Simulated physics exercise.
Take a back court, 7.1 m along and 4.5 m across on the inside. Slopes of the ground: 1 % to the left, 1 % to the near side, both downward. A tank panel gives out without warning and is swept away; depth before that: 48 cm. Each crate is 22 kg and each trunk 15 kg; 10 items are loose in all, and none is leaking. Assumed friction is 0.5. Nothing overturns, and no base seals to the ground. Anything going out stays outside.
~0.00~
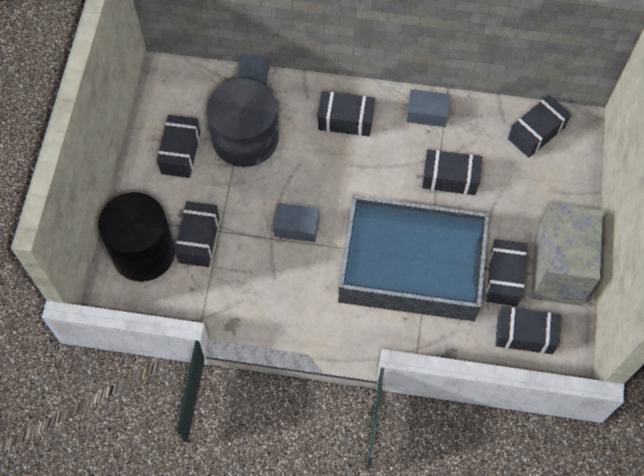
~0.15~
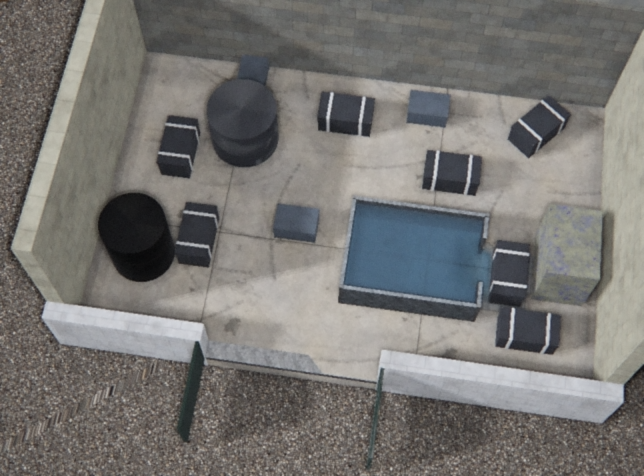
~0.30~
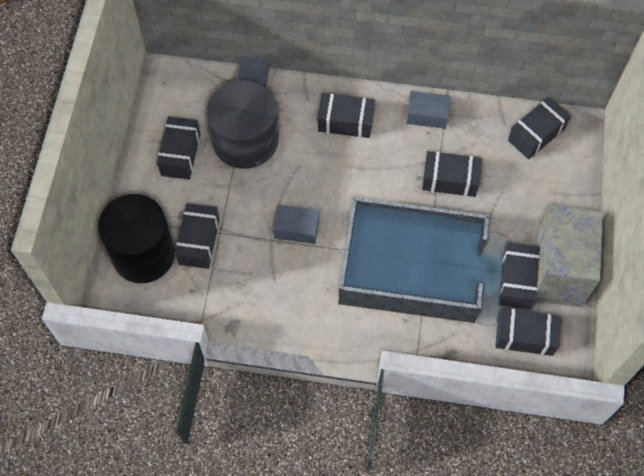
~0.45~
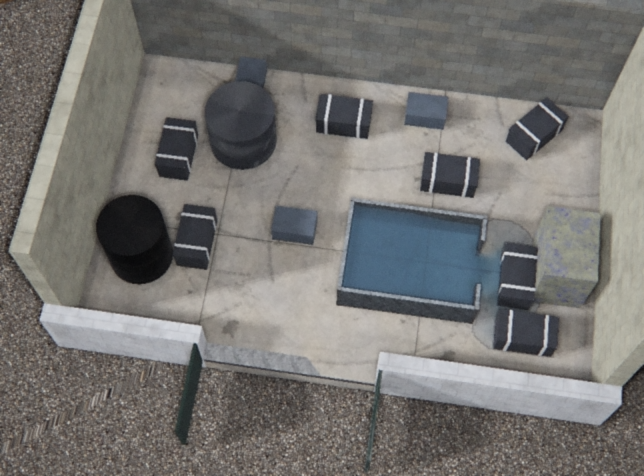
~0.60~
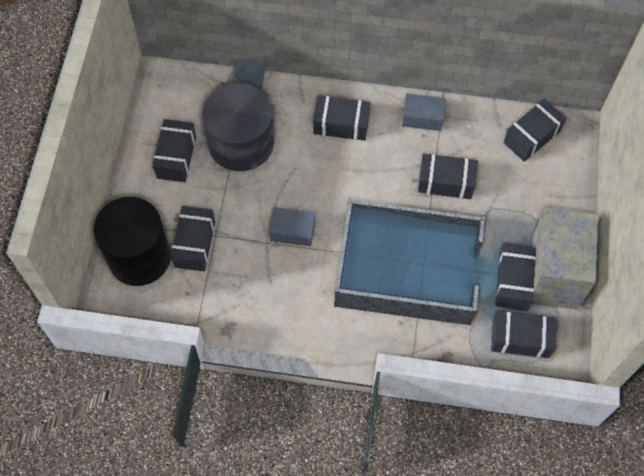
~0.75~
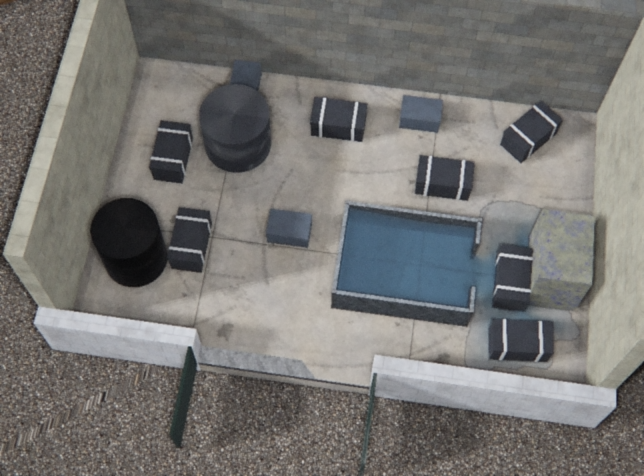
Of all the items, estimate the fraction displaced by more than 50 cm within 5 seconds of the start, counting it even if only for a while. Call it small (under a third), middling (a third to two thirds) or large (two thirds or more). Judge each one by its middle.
Small, under a third.
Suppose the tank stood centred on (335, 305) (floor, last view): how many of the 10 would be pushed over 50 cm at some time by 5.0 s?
So the tally would be 3.
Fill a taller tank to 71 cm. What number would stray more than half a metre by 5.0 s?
Count: 5.
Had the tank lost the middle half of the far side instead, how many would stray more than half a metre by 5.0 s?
The answer would then be 5.
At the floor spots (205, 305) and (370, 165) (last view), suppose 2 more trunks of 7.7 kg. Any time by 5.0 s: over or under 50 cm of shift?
Well, in turn they are below that and below that.
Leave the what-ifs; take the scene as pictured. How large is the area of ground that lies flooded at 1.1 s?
Wet: Near 6.0 m2.
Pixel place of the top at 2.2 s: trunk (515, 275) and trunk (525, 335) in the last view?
Around (513, 304) and (521, 362).
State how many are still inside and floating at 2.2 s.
Total: 1.
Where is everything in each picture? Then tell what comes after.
The first picture shows a trunk at (509, 267), on the bottom; a trunk at (531, 326), on the bottom; 2.4 m2 under water; 0 of 10 have shifted.
The second picture shows a trunk at (512, 268), on the bottom, 4 cm from its start; a trunk at (531, 326), on the bottom; 2.5 m2 under water; 0 of 10 have shifted.
The third picture shows a trunk at (522, 271), on the bottom, 18 cm from its start; a trunk at (531, 327) rests on the ground; 3.0 m2 under water; 1 of 10 have shifted.
The fourth picture shows a trunk at (520, 271), on the bottom, 18 cm from its start; a trunk at (529, 328), on the bottom; 3.5 m2 under water; 1 of 10 have shifted.
The fifth picture shows a trunk at (518, 272) rests on the ground, 18 cm from its start; a trunk at (527, 330) rests on the ground; water covers 3.8 m2; 1 of 10 have shifted.
The sixth picture shows a trunk at (515, 273), on the bottom, 18 cm from its start; a trunk at (523, 336), on the bottom, 7 cm from its start; 4.3 m2 under water; 2 of 10 have shifted.
After 1.1 s 0 of 10 are over 50 cm from their spots; 1 afloat.
After 2.2 s 0 of 10 are over 50 cm from their spots; 1 afloat.
After 3.5 s 3 of 10 are over 50 cm from their spots; 3 afloat.
After 5.0 s 3 of 10 are over 50 cm from their spots, and 3 have been at some point; 3 afloat.
